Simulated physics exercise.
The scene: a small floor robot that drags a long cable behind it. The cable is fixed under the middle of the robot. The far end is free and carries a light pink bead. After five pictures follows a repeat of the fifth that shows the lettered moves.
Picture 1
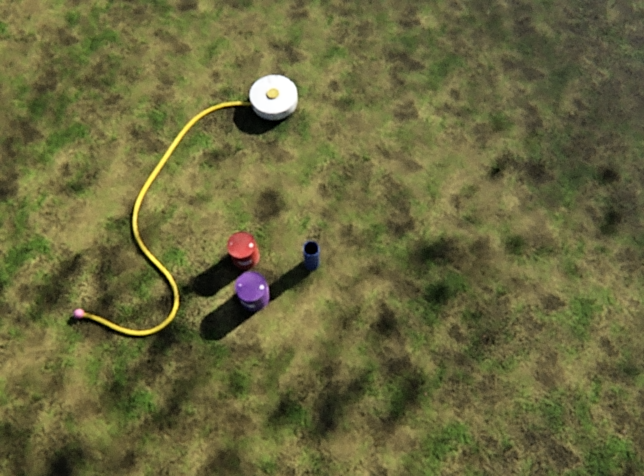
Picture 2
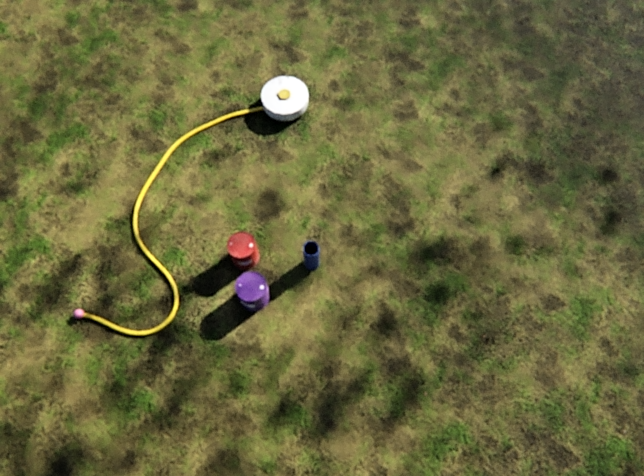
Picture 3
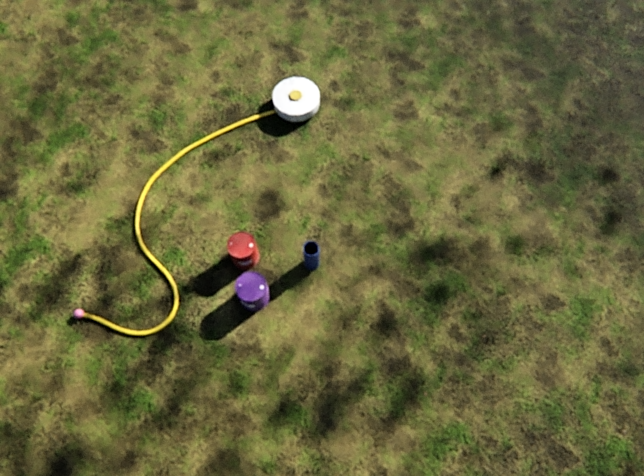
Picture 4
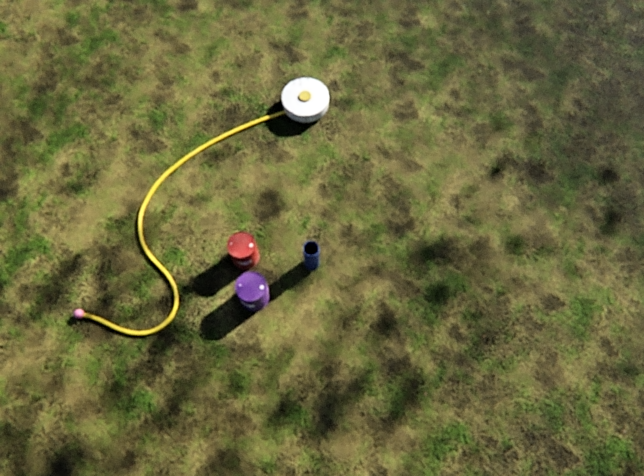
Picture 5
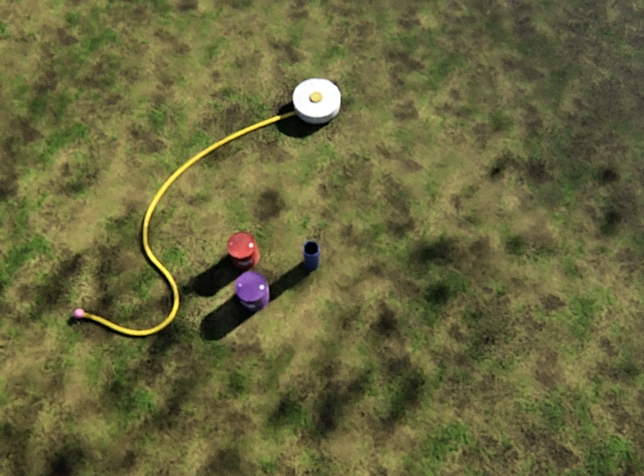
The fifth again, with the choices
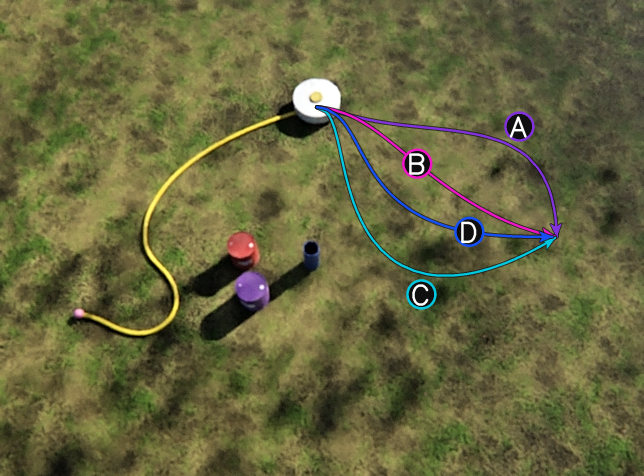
A round white robot trailing a long yellow cable moves a short way right across patchy grass, drawing the near part of the cable straighter, while the pink-tipped far end, red and purple kegs, and blue post stay still.
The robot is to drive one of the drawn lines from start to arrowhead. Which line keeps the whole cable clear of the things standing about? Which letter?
Route A.
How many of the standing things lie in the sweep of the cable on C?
In all, three.
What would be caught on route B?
The red keg.
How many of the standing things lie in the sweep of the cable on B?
It sweeps one.
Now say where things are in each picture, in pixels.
The first picture shows blue post (312, 256); red keg (244, 251); robot (274, 99).
The second picture shows robot (285, 100); blue post (312, 256).
The third picture shows robot (296, 100); free end (79, 314).
The fourth picture shows robot (306, 101); blue post (312, 256).
The fifth picture shows robot (317, 102); free end (79, 314); purple keg (253, 292); blue post (312, 256).
On the marked copy, A from (317, 107) via (464, 132) to (557, 237); B from (317, 107) via (426, 171) to (555, 236); C from (317, 107) via (382, 250) to (555, 238); D from (317, 107) via (400, 202) to (553, 237).
With A. Early on, robot (427, 123), middle of the cable (236, 203), free end (79, 314).
Further on, robot (536, 158), middle of the cable (327, 196), free end (132, 297).
At the end, robot (560, 233), middle of the cable (342, 198), free end (144, 290); nothing has been touched.
As for the rest, B meets the red keg; C meets the purple keg, blue post and red keg; D meets the blue post and red keg.
